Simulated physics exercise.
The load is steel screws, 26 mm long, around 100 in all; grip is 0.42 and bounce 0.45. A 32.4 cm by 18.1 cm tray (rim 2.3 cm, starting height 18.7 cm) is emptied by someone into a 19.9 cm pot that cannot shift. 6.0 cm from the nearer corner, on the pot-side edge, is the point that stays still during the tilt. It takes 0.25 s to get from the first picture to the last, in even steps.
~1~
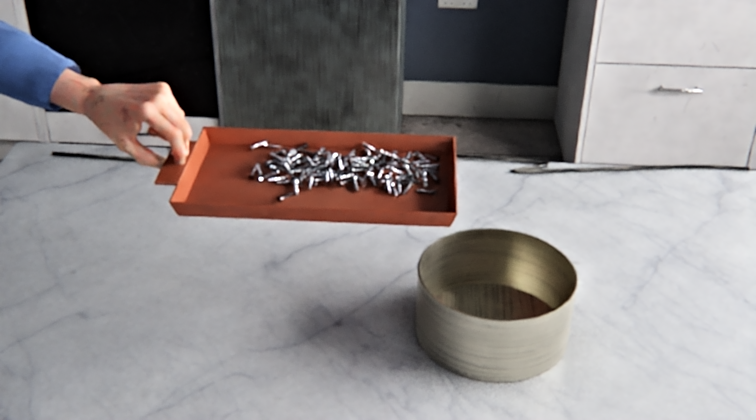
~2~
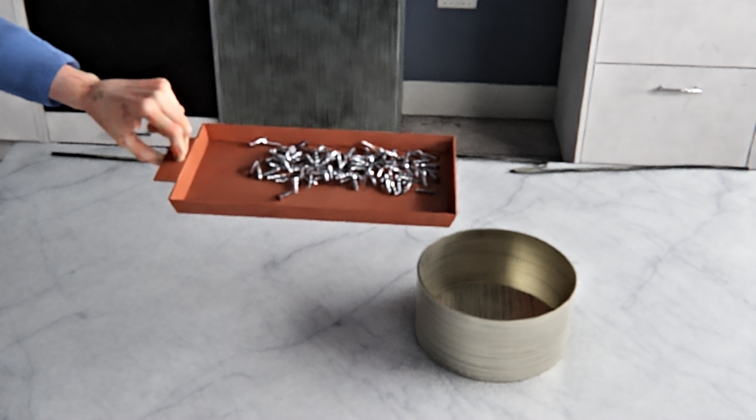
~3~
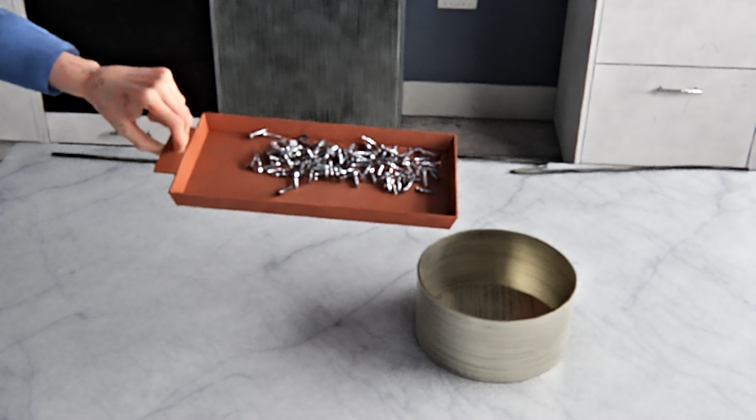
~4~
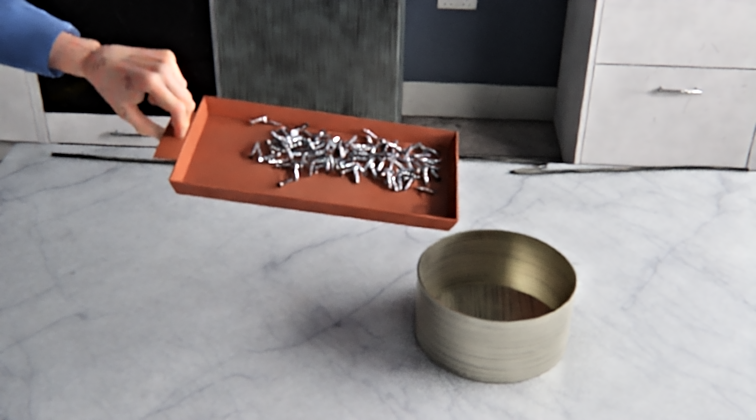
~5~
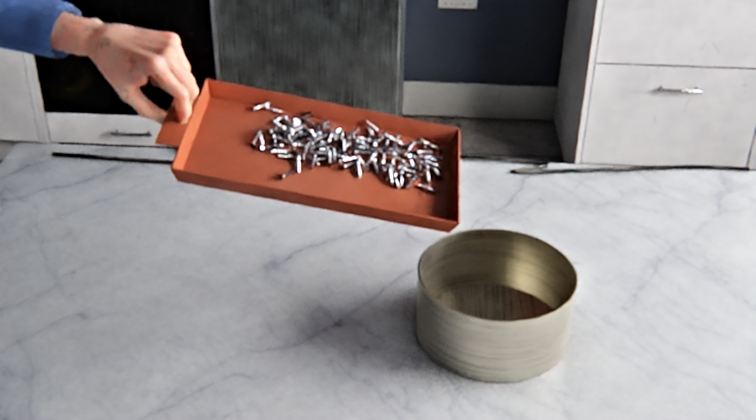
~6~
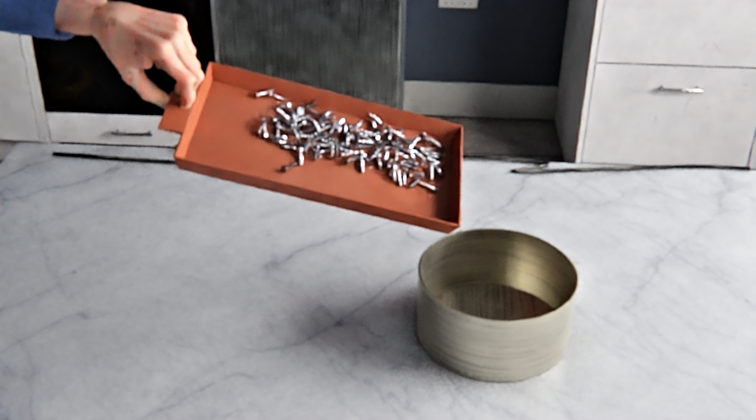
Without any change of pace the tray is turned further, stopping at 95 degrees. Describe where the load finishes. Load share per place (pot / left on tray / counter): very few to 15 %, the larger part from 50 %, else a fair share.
Pot: The larger part; left on the tray: Very few; counter: Very few.
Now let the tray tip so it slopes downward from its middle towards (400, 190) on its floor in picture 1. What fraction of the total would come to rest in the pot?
Something like 80 in a hundred.
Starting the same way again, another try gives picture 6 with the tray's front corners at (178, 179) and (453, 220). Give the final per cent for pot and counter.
Split: Pot = 65, counter = 35.
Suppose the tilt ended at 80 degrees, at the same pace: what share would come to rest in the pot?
About 95 in a hundred would end up in the pot.
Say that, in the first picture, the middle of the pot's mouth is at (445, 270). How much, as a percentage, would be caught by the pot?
About 100 per cent.
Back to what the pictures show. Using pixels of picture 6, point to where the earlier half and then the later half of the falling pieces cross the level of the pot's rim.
First near (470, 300), later near (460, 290).
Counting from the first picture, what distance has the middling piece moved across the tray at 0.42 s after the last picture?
13 cm.
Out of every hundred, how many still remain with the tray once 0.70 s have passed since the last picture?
About 45% of the load.
Then, 0.42 s after the last picture, tilt 55 degrees; the tray holds 100 %, the pot 0 %.
Then, 0.70 s after the last picture, tilt 80 degrees; the tray holds 45 %, the pot 40 %.
Then, 1.08 s after the last picture, tilt 95 degrees; the tray holds 0 %, the pot 95 %.
In the end, pot 95 %, tray 0 %, counter 5 %.
